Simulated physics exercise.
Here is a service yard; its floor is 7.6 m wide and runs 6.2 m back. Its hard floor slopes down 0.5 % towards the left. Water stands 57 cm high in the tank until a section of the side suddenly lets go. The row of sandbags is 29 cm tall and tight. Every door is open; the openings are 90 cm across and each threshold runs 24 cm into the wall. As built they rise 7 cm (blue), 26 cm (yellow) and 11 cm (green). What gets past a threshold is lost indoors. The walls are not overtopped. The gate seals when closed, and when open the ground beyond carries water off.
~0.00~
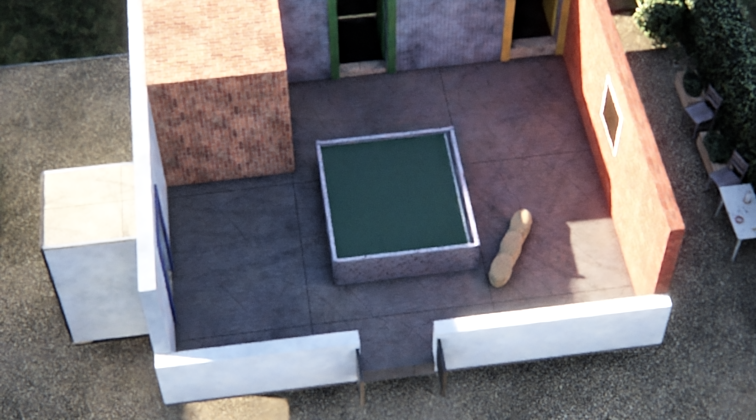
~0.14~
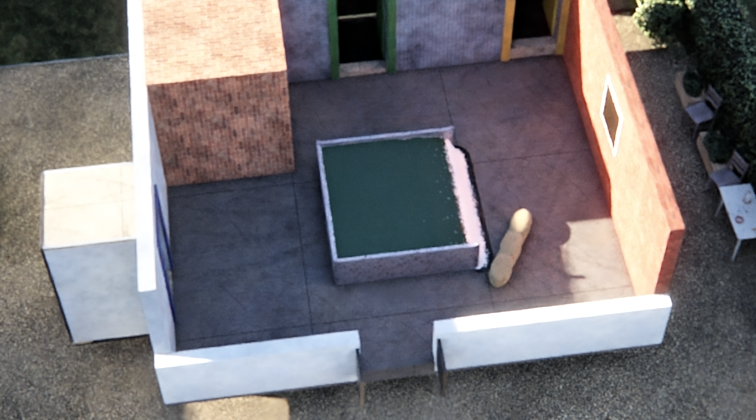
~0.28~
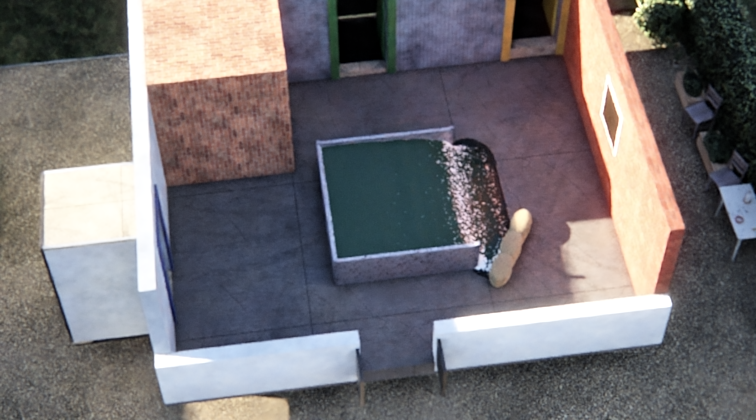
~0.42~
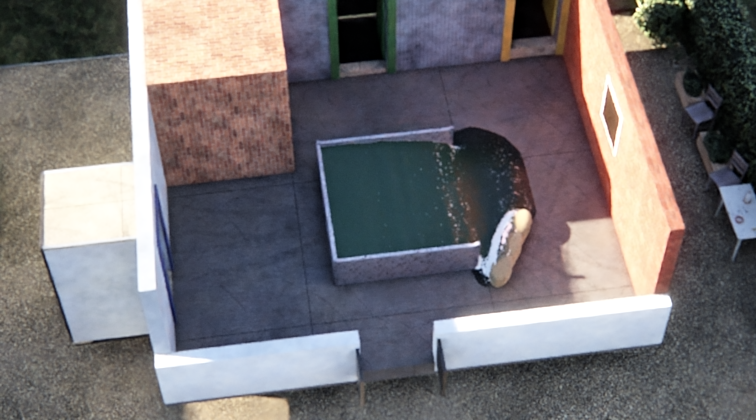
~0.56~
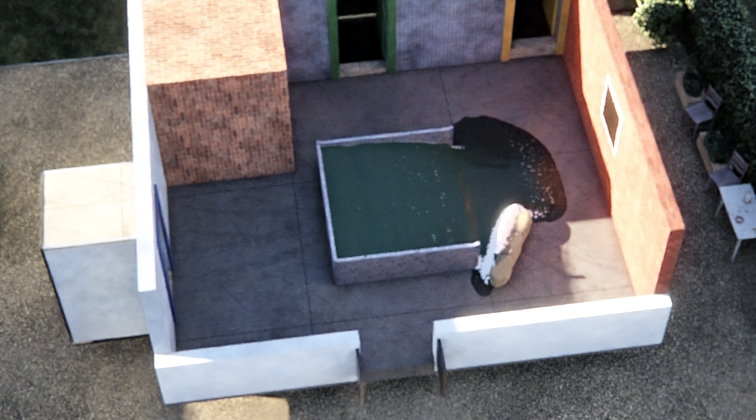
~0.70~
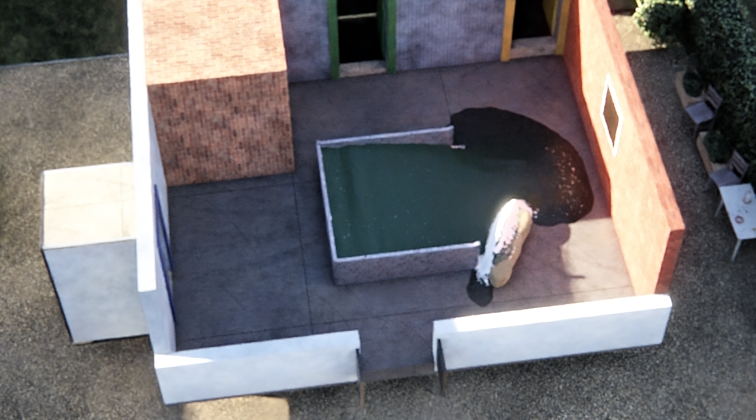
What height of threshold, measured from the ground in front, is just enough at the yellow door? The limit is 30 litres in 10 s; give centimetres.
About 34 cm.
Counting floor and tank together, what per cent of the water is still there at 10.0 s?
Some 94 per cent remains.
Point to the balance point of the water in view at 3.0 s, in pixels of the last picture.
Around (490, 187).
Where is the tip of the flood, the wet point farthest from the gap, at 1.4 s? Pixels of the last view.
At about (572, 90).
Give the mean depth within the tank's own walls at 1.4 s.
Roughly 34 cm on average.
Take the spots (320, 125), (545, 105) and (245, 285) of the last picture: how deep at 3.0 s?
Roughly 0, 22 and 0 cm, in turn.
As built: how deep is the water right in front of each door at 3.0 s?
In cm: Blue 0, yellow 39, green 0.
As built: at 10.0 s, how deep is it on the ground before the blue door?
About 8.0 cm.
After 1.4 s water covers 30 % of the floor, deepest (42 cm) near (590, 149); it has not reached the yellow door.
After 3.0 s water covers 50 % of the floor, deepest (42 cm) near (562, 56); 39 cm at the yellow door, 44 litres in over its 26 cm threshold.
After 10.0 s water covers 95 % of the floor, deepest (14 cm) near (421, 71); 8 cm at the yellow door, 94 litres in over its 26 cm threshold.
At the yellow door as built, the water arrived by 2.1 s and peaked near 39 cm at 3.0 s.
Run again over the same 10 s with other heights there, 78 litres in over 27.5 cm, 16 litres over 37 cm. The limit of 30 litres is kept from about 34 cm up.
